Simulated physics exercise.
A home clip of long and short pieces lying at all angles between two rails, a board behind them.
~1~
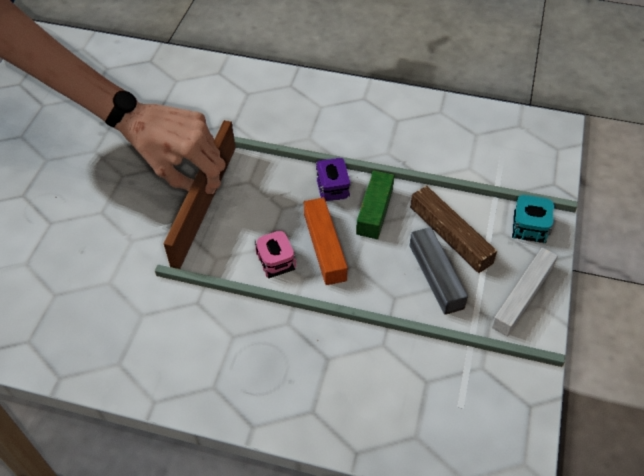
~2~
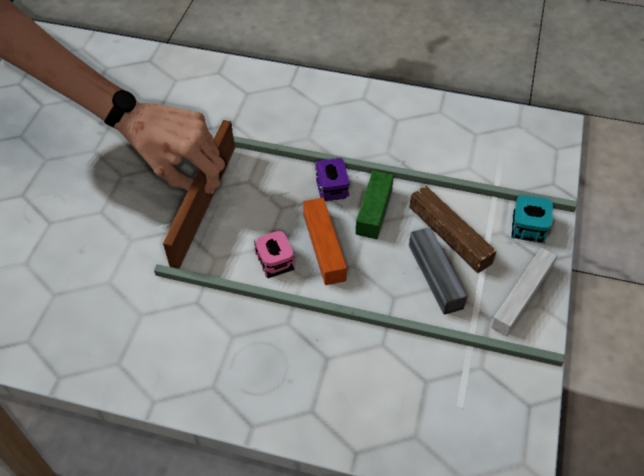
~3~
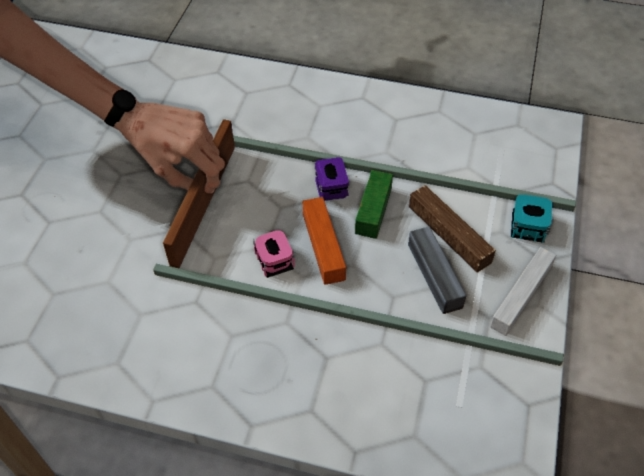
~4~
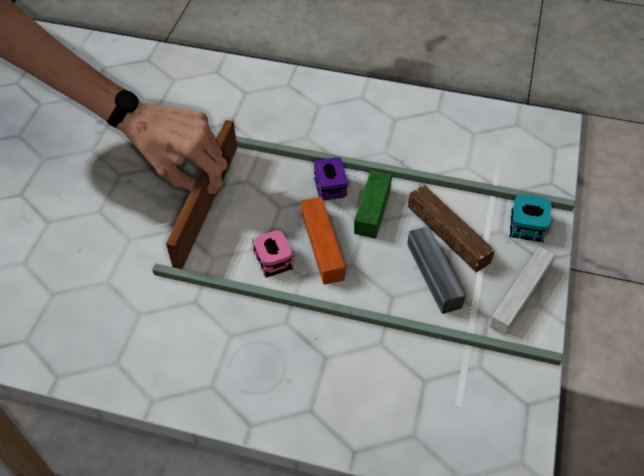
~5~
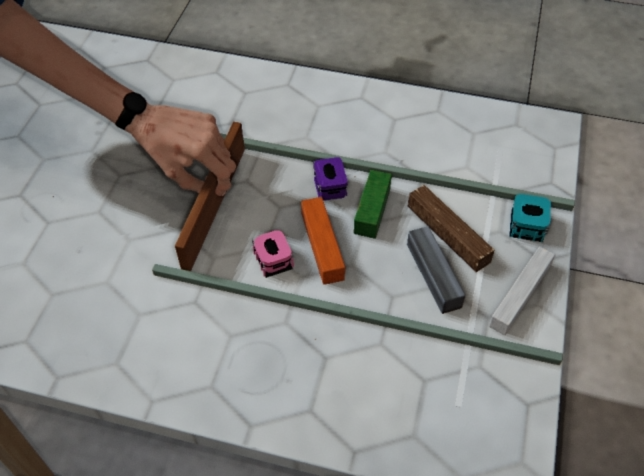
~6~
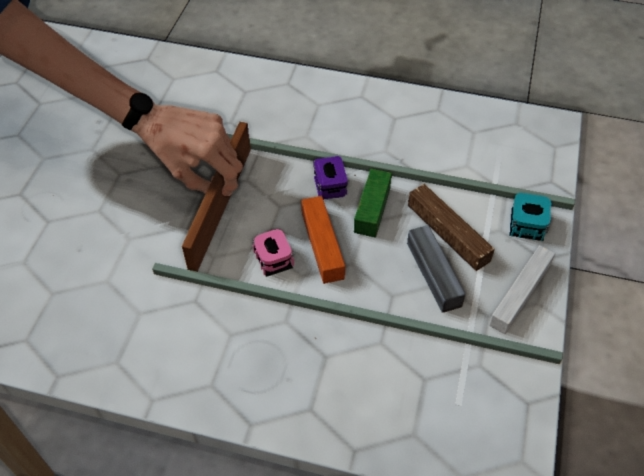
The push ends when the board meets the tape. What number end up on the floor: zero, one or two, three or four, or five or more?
Here the number that fall off is one or two.
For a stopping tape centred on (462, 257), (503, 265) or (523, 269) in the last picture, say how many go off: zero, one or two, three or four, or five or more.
One after another: No fall at all; either three or four; 3 or 4.
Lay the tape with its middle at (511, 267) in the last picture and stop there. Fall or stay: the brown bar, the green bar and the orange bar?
The brown bar tumbles off; the green bar is kept; the orange bar survives.
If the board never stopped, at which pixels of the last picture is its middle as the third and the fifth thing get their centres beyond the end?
About (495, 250), then (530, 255).
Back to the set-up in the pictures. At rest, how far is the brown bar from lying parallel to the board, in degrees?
Near 10 degrees.
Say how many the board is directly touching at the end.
It touches 3.
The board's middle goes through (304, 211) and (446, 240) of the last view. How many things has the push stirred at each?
At the one place 3, at the other 8.
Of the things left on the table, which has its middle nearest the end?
It is the brown bar.
Early on, none off yet; white bar at rest near (523, 289); turquoise case at rest near (530, 217); brown bar at rest near (450, 226).
A while later, none off yet; white bar at rest near (523, 289); turquoise case at rest near (530, 217); brown bar travelled a little near (490, 239).
Finally, the number that fall off is one or two; lost, turquoise case and white bar.
